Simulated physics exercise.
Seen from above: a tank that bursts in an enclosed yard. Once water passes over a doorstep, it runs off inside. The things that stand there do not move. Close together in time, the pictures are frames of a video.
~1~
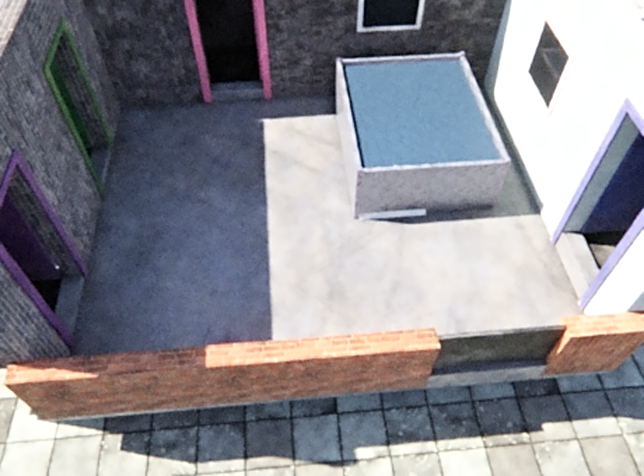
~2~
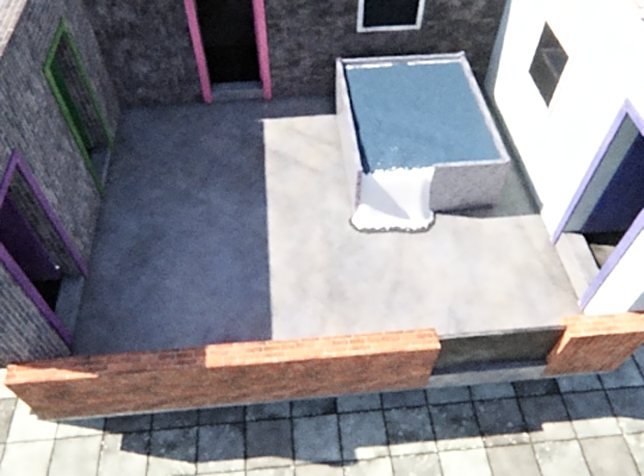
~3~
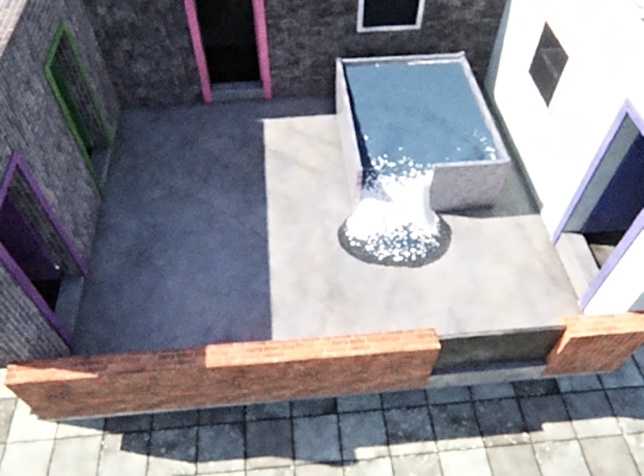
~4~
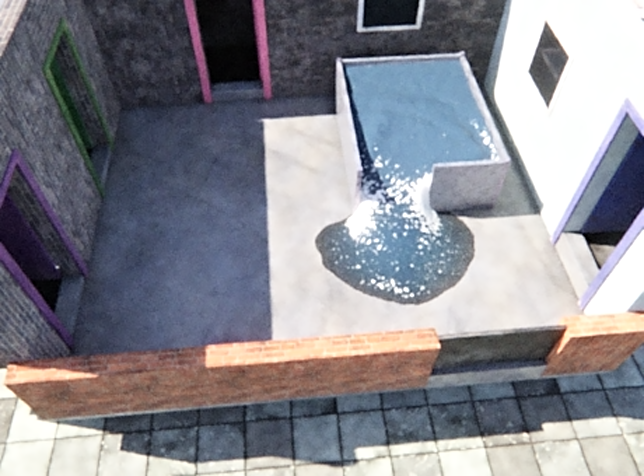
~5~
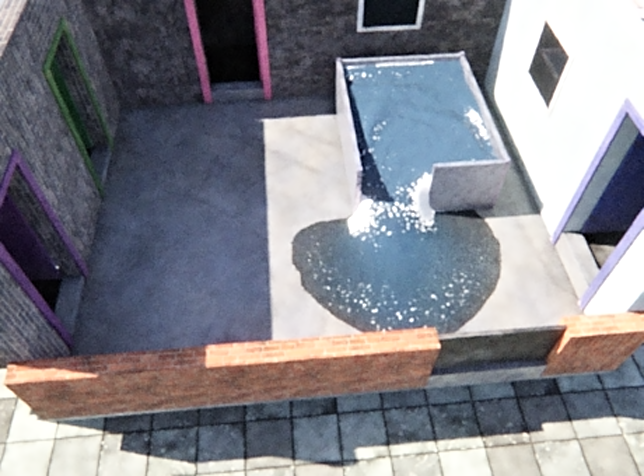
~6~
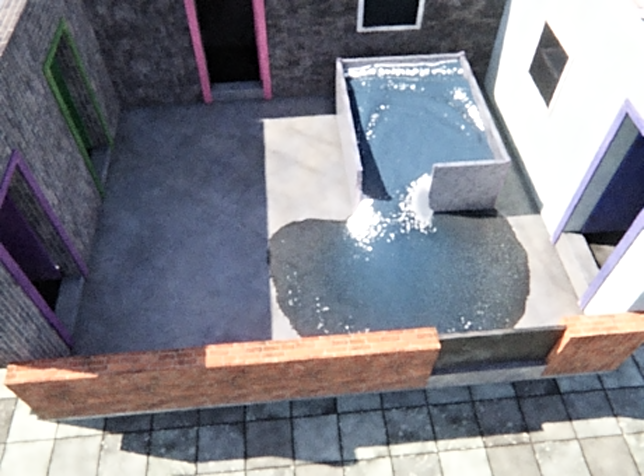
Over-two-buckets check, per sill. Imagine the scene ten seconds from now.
Pink door: Within two, blue door: Within two, purple door: Over, green door: Within two.
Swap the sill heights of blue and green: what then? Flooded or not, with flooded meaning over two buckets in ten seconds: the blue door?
Blue exceeds the limit.
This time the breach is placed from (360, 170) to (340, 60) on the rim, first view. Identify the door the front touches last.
The blue door.
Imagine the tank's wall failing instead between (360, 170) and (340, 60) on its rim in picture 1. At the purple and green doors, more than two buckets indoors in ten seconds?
Put simply, the purple door overflows; the green door overflows.
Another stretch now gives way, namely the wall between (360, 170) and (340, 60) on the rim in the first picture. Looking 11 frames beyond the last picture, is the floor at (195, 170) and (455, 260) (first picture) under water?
Soaked and Still dry.
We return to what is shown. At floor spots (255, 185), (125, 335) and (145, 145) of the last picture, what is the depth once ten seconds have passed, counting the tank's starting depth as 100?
First spot roughly 10 %, second 20 %, third 18 %.
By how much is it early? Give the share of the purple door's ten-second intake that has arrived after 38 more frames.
Close to 70 %.
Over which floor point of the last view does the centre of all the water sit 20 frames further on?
I reckon somewhere around (371, 222).
A moment on, water covers 30 % of the floor; the pink door not reached, the blue door wet at the sill, nothing in, the purple door not reached, the green door not reached.
Next, water covers 40 % of the floor; the pink door not reached, the blue door wet at the sill, nothing in, the purple door wet at the sill, nothing in, the green door not reached.
Then, water covers 60 % of the floor; the pink door not reached, the blue door wet at the sill, nothing in, the purple door far over two buckets in, the green door wet at the sill, nothing in.
Later, water covers 85 % of the floor; the pink door wet at the sill, nothing in, the blue door wet at the sill, nothing in, the purple door far over two buckets in, the green door wet at the sill, nothing in.
In the end, water covers 95 % of the floor; the pink door wet at the sill, nothing in, the blue door wet at the sill, nothing in, the purple door far over two buckets in, the green door under two buckets in.
